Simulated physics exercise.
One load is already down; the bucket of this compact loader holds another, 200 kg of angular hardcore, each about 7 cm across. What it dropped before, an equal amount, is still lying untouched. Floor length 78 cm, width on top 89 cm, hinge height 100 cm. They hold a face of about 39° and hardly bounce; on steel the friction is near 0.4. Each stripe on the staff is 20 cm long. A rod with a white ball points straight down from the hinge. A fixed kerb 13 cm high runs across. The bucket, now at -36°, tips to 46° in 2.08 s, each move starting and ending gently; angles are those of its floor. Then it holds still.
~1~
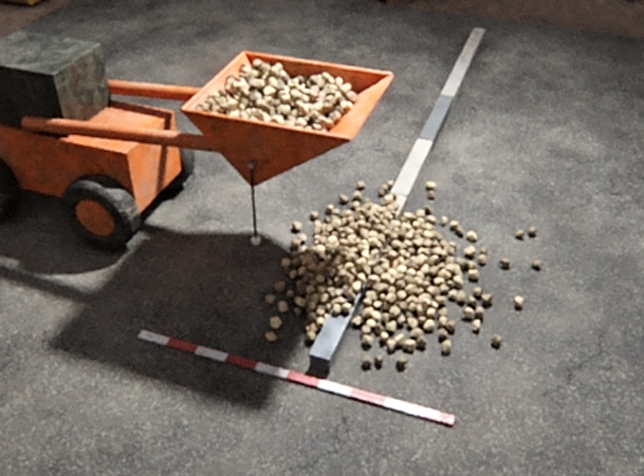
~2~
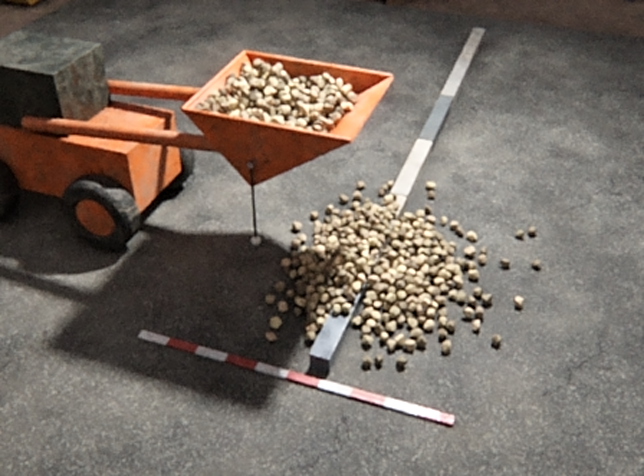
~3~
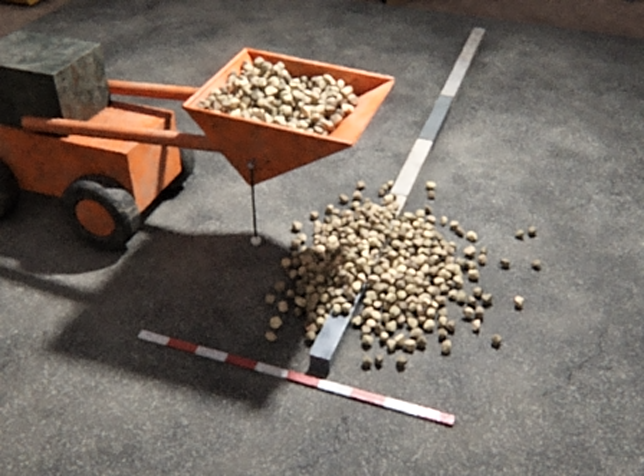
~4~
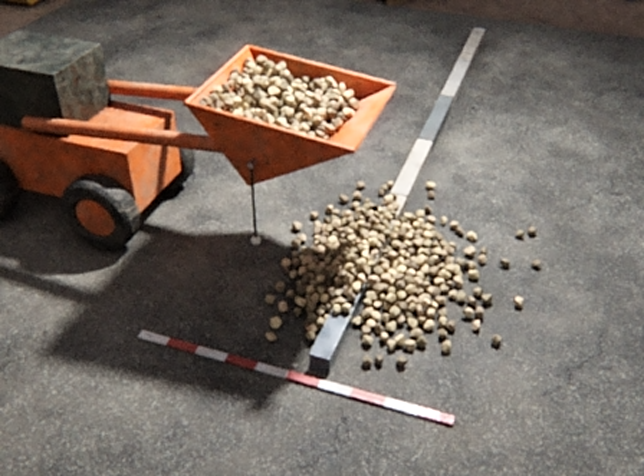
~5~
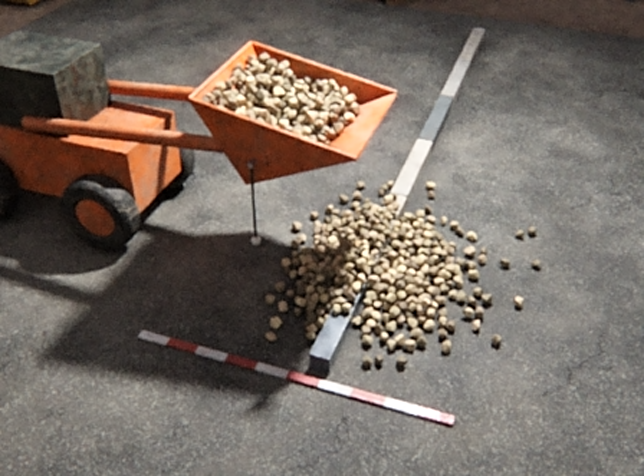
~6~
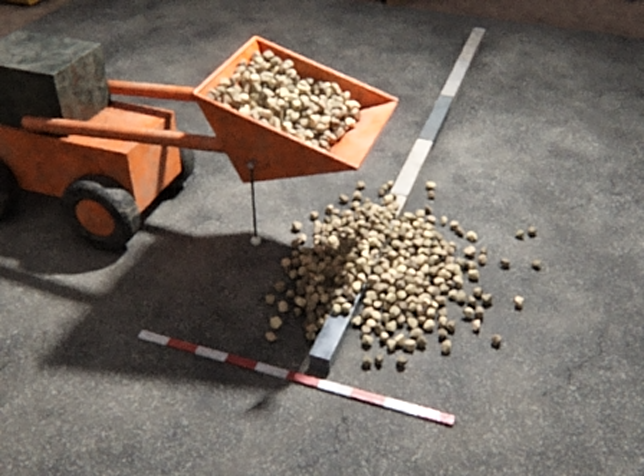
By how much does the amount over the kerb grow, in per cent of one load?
Close to 45 parts in a hundred.
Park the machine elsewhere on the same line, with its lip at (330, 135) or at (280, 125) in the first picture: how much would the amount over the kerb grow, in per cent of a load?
About 25 and 0 per cent.
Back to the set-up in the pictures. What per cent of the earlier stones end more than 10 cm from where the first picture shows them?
Roughly 5 per cent of them.
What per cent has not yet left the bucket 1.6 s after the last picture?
Roughly 10 per cent is still inside.
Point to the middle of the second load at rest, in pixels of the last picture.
Their middle is at about (369, 250).
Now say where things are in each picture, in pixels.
Lip at (350, 140), floor tilted -36°, highest stones at (268, 75). The earlier load is highest near (364, 236), 25 cm above ground level, 54 % on this side of the kerb, 46 % over the kerb, in the first picture.
The bucket is at -35°, its lip at (351, 141); the top of the load is at (268, 74), in the second picture.
The bucket is at -33°, its lip at (352, 145); the top of the load is at (252, 72), in the third picture.
Lip at (354, 151), floor tilted -29°, highest stones at (249, 70), in the fourth picture.
Lip at (356, 159), floor tilted -25°, highest stones at (252, 67), in the fifth picture.
The bucket is at -19°, its lip at (357, 169); the top of the load is at (256, 64), in the sixth picture.
Then, 1.0 s after the last picture the floor is at 33°; in per cent of one load, 97 in the bucket, 58 on this side of the kerb, 46 over the kerb; the foremost stones are at (510, 280).
Then, 1.6 s after the last picture the floor is at 46°; in per cent of one load, 10 in the bucket, 113 on this side of the kerb, 77 over the kerb; the foremost stones are at (510, 280).
Then, 1.9 s after the last picture the floor is at 46°; in per cent of one load, 0 in the bucket, 110 on this side of the kerb, 90 over the kerb; the foremost stones are at (510, 280).
Then, 4.3 s after the last picture the floor is at 46°; in per cent of one load, 0 in the bucket, 109 on this side of the kerb, 91 over the kerb; the foremost stones are at (512, 275). Net gain over the kerb, 45.
